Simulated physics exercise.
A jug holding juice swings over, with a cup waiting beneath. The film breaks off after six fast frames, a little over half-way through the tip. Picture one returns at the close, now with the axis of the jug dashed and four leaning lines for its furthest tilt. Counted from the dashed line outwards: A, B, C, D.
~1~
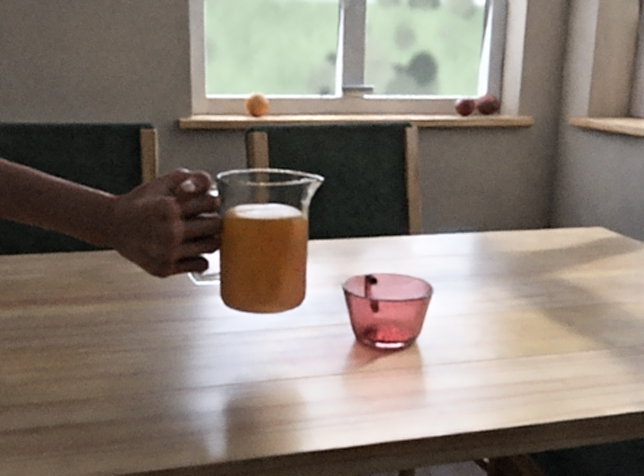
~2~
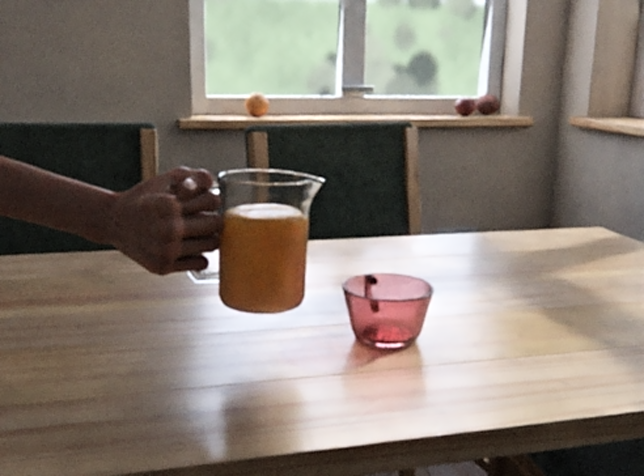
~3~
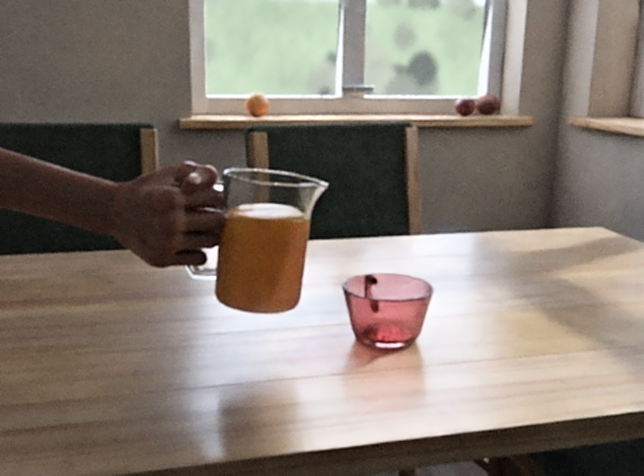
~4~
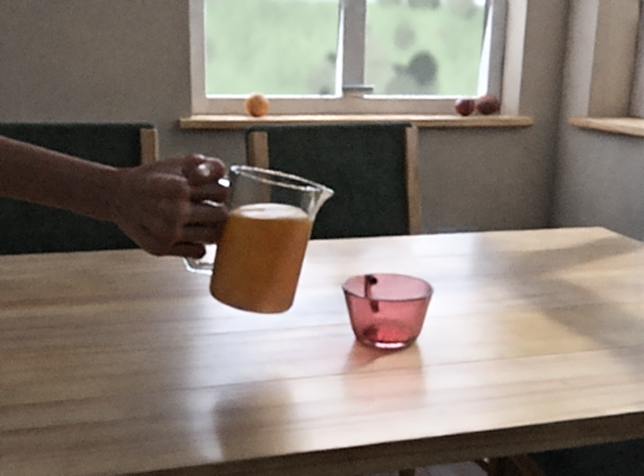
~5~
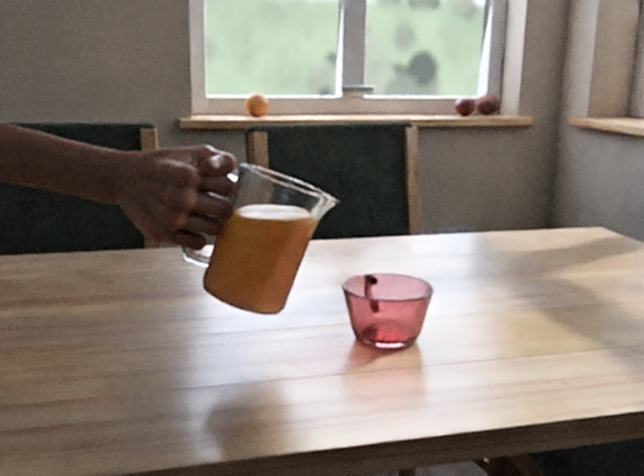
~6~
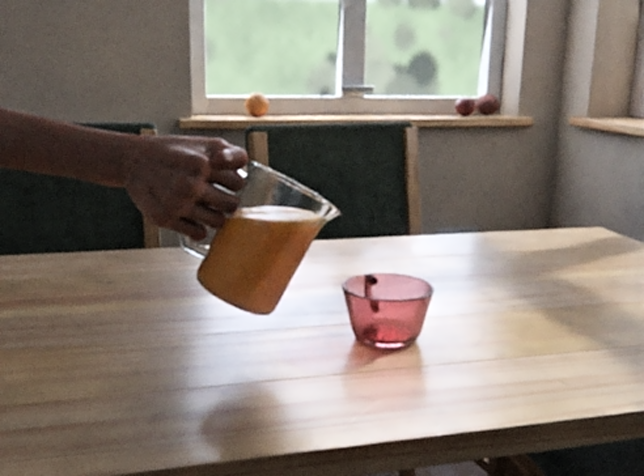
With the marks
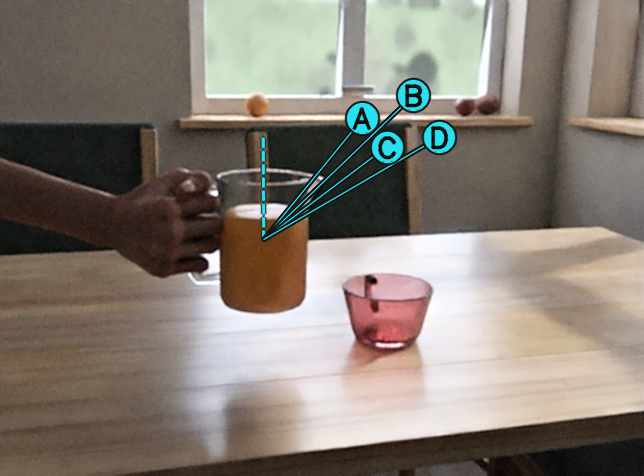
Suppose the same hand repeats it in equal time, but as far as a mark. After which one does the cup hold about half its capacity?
Best: D.
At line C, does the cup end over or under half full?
Under.
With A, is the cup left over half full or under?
Under half.
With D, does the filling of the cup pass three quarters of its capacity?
No, less.
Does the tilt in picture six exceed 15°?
Yes.
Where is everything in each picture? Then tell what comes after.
Upright, lip at (321, 178); rim of the cup round (388, 285); nothing has left yet.
Upright, lip at (323, 180); nothing has left yet.
Tipped about 6°, lip at (327, 184); nothing has left yet.
Tipped about 12°, lip at (332, 191); nothing has left yet.
Tipped about 20°, lip at (337, 201); nothing has left yet.
Tipped about 28°, lip at (341, 211); nothing has left yet.
On the marked copy, A at (351, 131); B at (401, 107); C at (373, 156); D at (424, 145).
With A, the cup ends with about 6 % of what it can hold.
With B, the cup ends with about 17 % of what it can hold.
With C, the cup ends with about 31 % of what it can hold.
With D, the cup ends with about 51 % of what it can hold.
